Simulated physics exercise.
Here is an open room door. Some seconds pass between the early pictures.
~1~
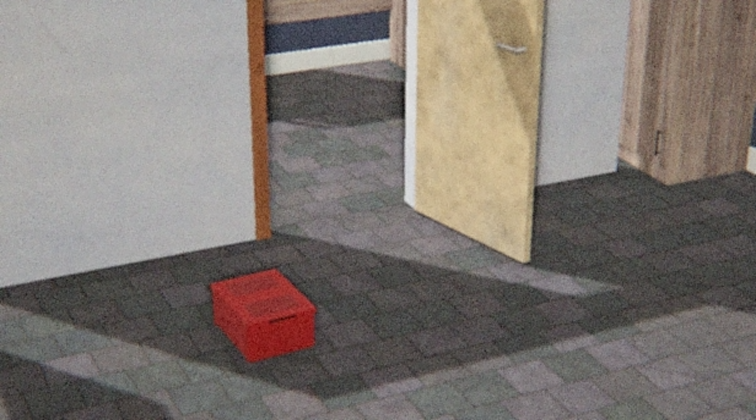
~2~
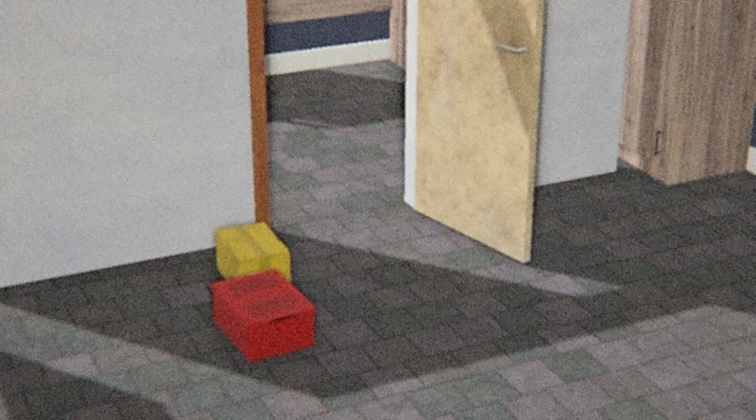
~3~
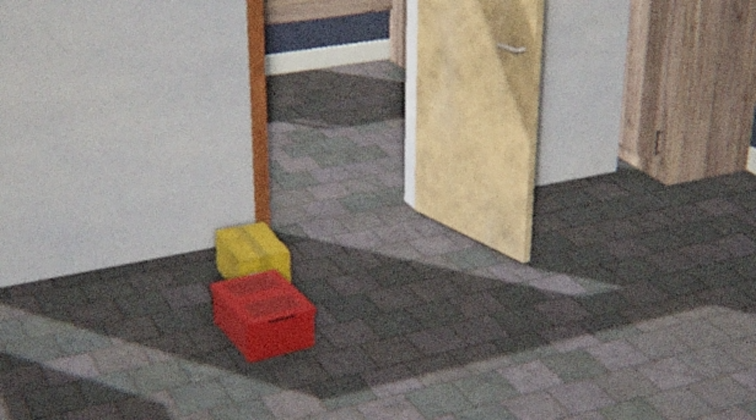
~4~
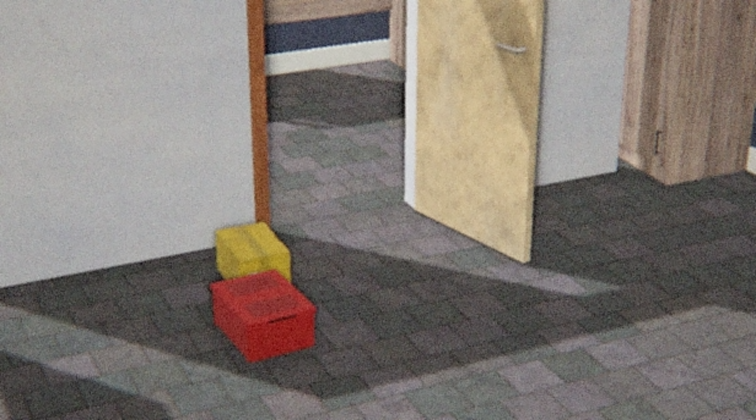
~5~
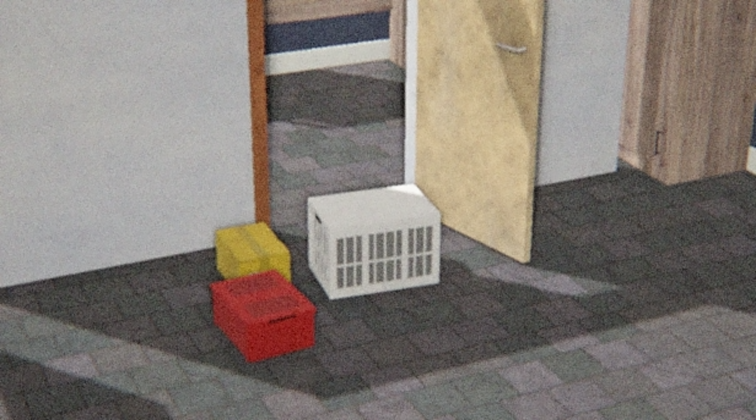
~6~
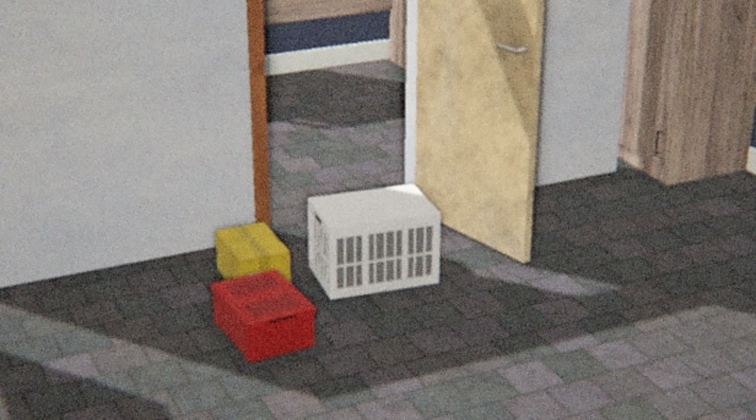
A yellow box appeared behind the red tote on the floor near the wide-open door, and later a white chest showed up beside them in the doorway, while everything else stayed still.
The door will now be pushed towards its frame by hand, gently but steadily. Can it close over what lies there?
It is blocked.
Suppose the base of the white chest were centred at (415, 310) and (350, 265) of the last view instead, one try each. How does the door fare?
First, it shuts; second, it jams.
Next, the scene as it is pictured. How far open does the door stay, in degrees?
Some 55° open.
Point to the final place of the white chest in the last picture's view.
At about (329, 241).
Then, 0.60 s later than the last frame, door at 82°.
Then, 0.90 s later than the last frame, door at 65°; white chest moved a little near (356, 240).
Then, 1.10 s later than the last frame, door at 59°; white chest moved a little near (339, 240); yellow box moved a little.
When it is over, door at 55°; moved from the start, white chest; the other 2 as before. End places, in pixels of the last picture, white chest near (329, 241).
